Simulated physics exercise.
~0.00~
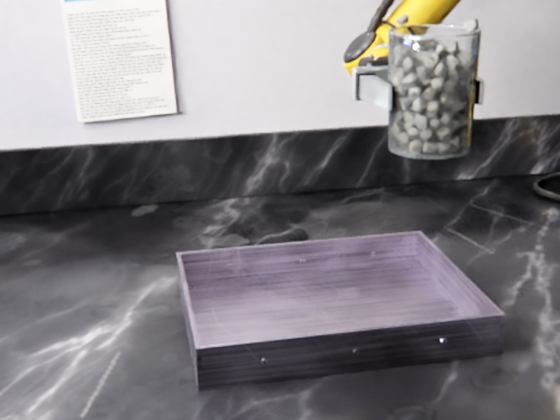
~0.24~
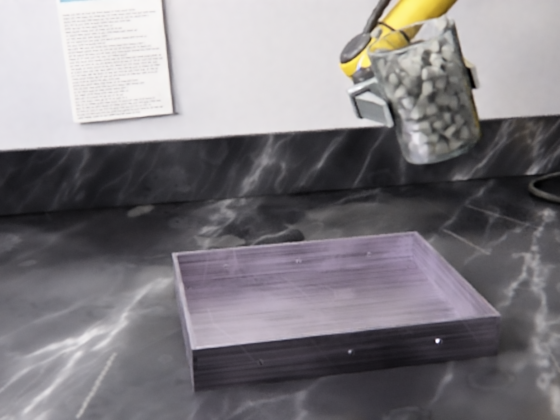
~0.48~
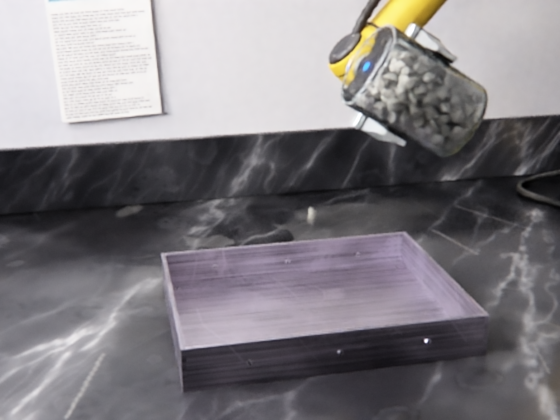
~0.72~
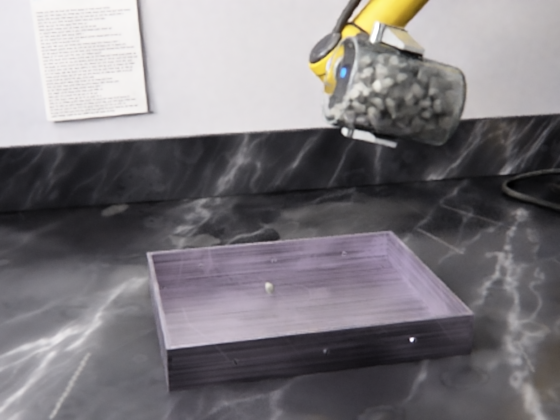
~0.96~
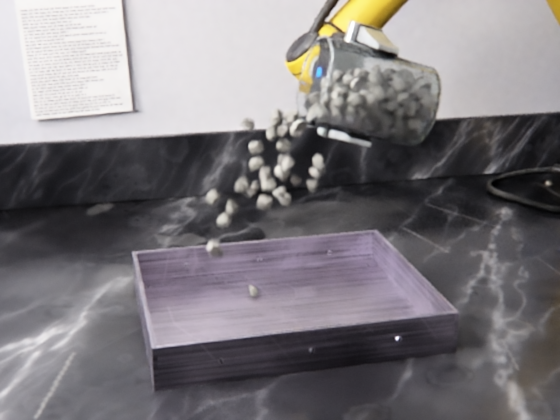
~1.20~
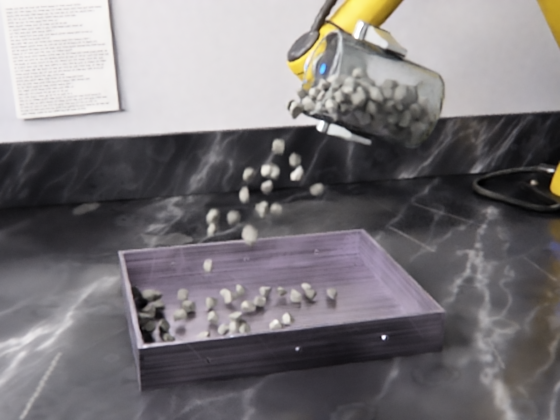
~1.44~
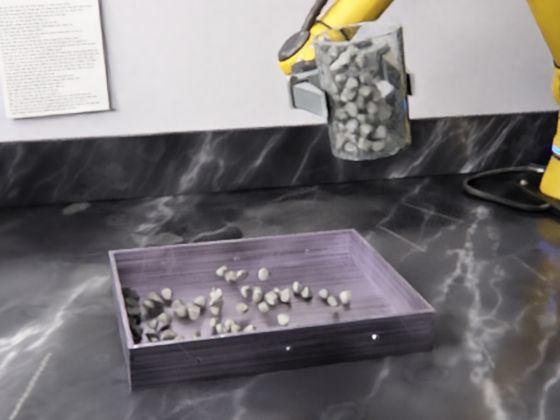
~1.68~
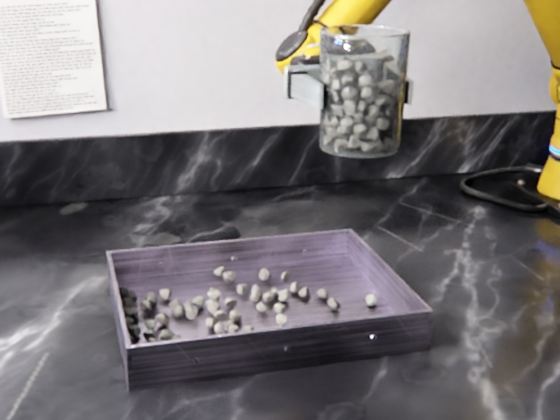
The clip shows a yellow robot arm tipping a clear tumbler of small grey pebbles above a purple tray on a dark marbled surface, spilling some of them into it, then turning the tumbler upright again, with most pebbles still inside and a smaller share scattered across the tray.
